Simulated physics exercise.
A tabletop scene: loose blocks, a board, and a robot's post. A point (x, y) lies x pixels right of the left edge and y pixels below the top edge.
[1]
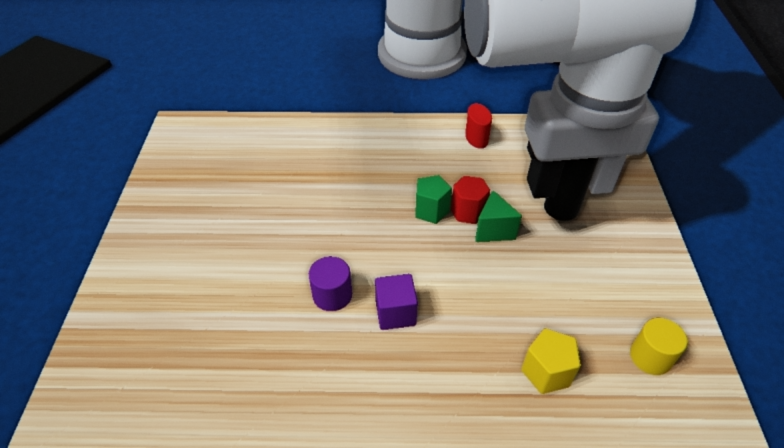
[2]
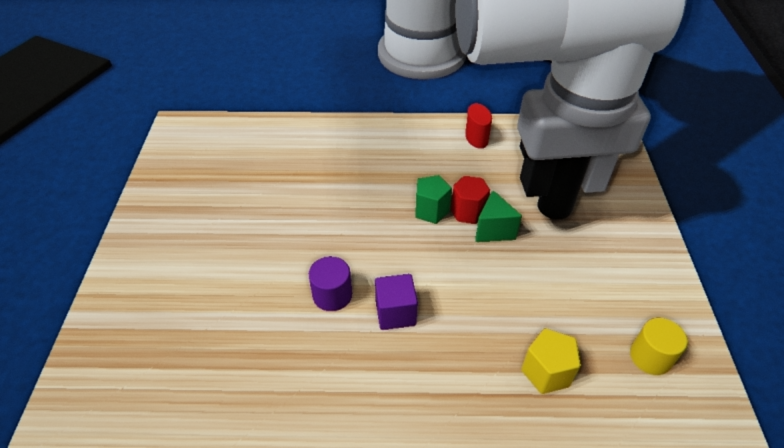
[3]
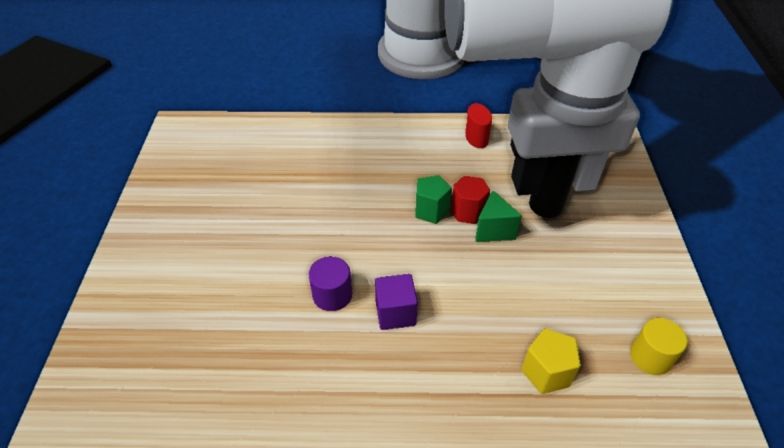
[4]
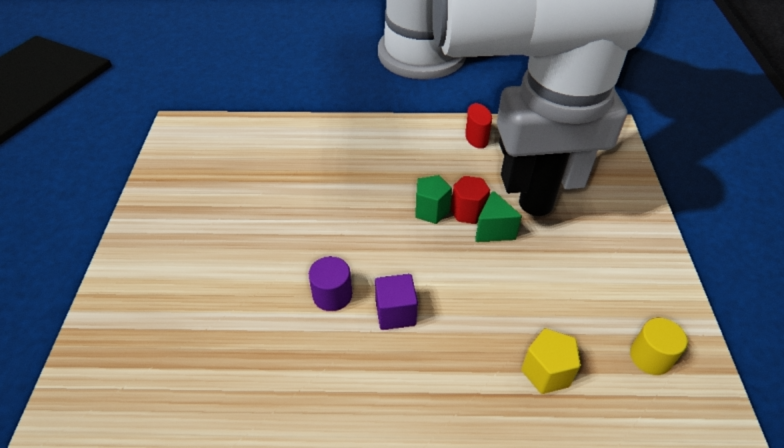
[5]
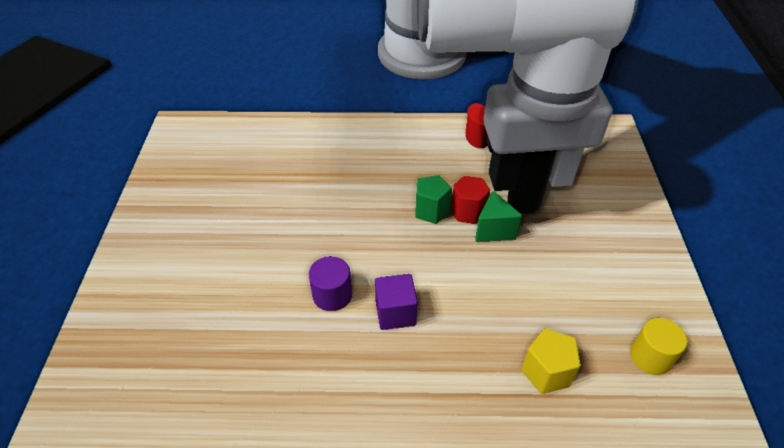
In this clip, a robot arm with a dark tip moves slowly left across the far side of a wooden tabletop, nearing a red hexagonal block and a green triangular block, while all the coloured blocks stay still.
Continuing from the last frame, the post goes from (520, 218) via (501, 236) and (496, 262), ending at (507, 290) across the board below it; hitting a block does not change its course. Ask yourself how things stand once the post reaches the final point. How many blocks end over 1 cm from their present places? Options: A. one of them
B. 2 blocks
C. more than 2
My pick is A.
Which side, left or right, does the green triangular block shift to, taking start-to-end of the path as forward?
The shift is rightward.
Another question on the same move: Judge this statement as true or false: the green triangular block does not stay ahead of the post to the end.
Verdict: True.
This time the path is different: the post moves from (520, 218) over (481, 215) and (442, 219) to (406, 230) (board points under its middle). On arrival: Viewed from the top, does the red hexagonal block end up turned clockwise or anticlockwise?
The answer is clockwise.
What follows on the original path. One third of the way, post at (504, 220); green triangular block at (477, 221), turned 20° clockwise.
Two thirds of the way, post at (499, 246); green triangular block at (468, 229), turned 45° clockwise.
At the end, post at (511, 274); red hexagonal block in place; green triangular block at (468, 229), turned 45° clockwise.
